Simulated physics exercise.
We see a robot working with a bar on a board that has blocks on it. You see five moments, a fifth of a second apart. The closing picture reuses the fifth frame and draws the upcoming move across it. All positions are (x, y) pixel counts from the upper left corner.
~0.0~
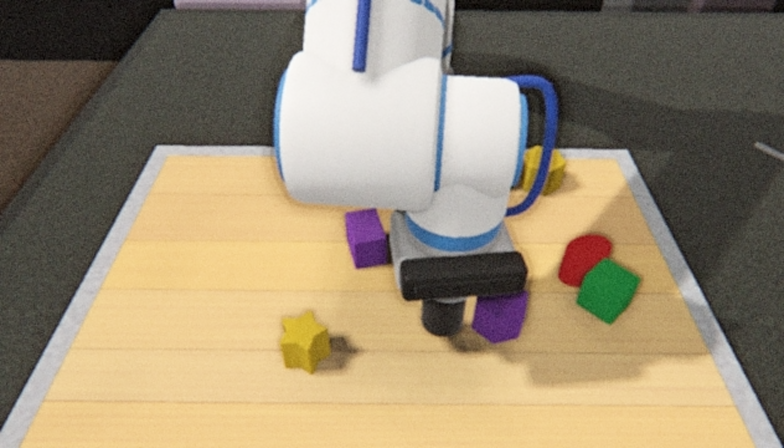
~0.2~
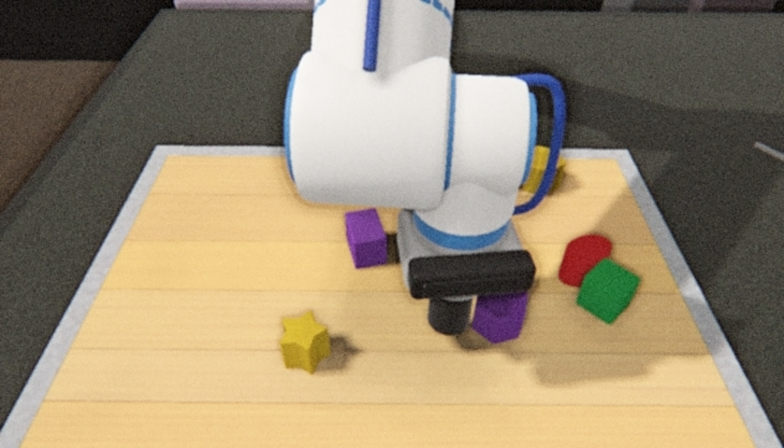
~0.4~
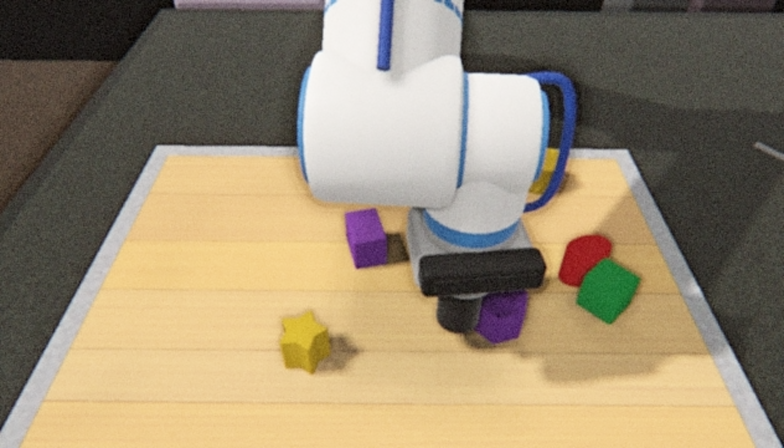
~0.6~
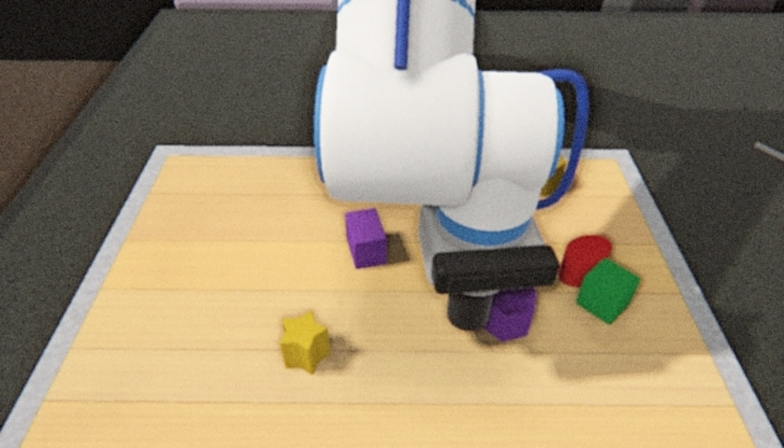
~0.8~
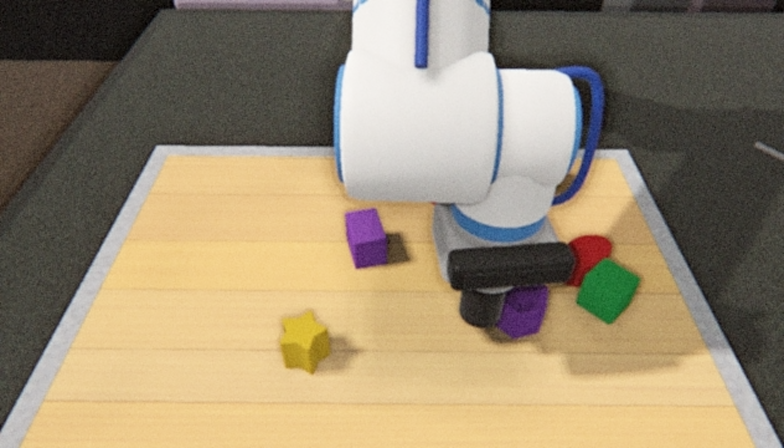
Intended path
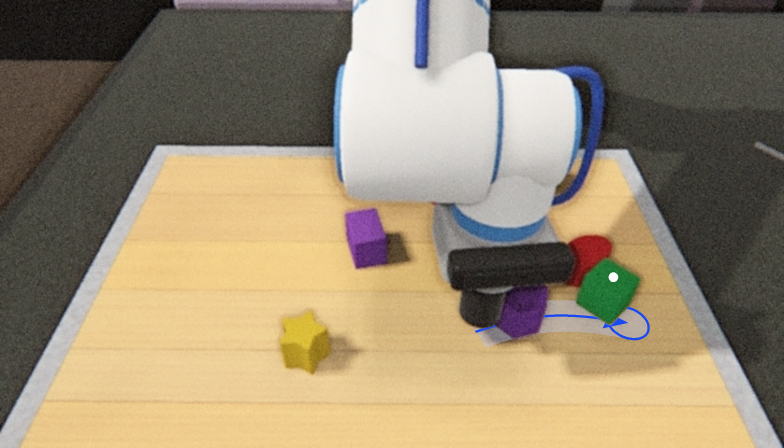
White robot arm moving right over a wooden board, its dark bar nudging a purple block slightly toward red and green blocks.
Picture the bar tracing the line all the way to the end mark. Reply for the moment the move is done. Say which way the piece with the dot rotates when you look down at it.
It swings round clockwise.
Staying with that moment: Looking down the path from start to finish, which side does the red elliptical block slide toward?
It heads left.
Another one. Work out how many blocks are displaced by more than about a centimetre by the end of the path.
It moves three or more blocks.
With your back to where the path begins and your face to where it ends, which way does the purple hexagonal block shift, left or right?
It gets pushed left.
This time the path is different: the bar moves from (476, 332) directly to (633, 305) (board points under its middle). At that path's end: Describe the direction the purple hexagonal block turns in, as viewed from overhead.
Looking down, it rotates anti-clockwise.
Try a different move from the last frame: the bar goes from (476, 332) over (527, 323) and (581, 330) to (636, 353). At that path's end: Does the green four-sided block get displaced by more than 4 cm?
No, that is not how it ends up.
The drawn path runs from (476, 332) via (524, 319) and (574, 316), ending at (628, 323); the dot is on the green four-sided block.
What follows on the original path. One third of the way, bar at (530, 299); purple hexagonal block at (572, 279); green four-sided block at (623, 275).
Two thirds of the way, bar at (582, 297); purple hexagonal block at (609, 265), turned 40° anticlockwise; red elliptical block at (600, 235); green four-sided block at (654, 263), turned 35° clockwise.
At the end, bar at (637, 303); purple hexagonal block at (628, 263), turned 90° anticlockwise; red elliptical block at (600, 234); green four-sided block at (670, 258), turned 40° clockwise.
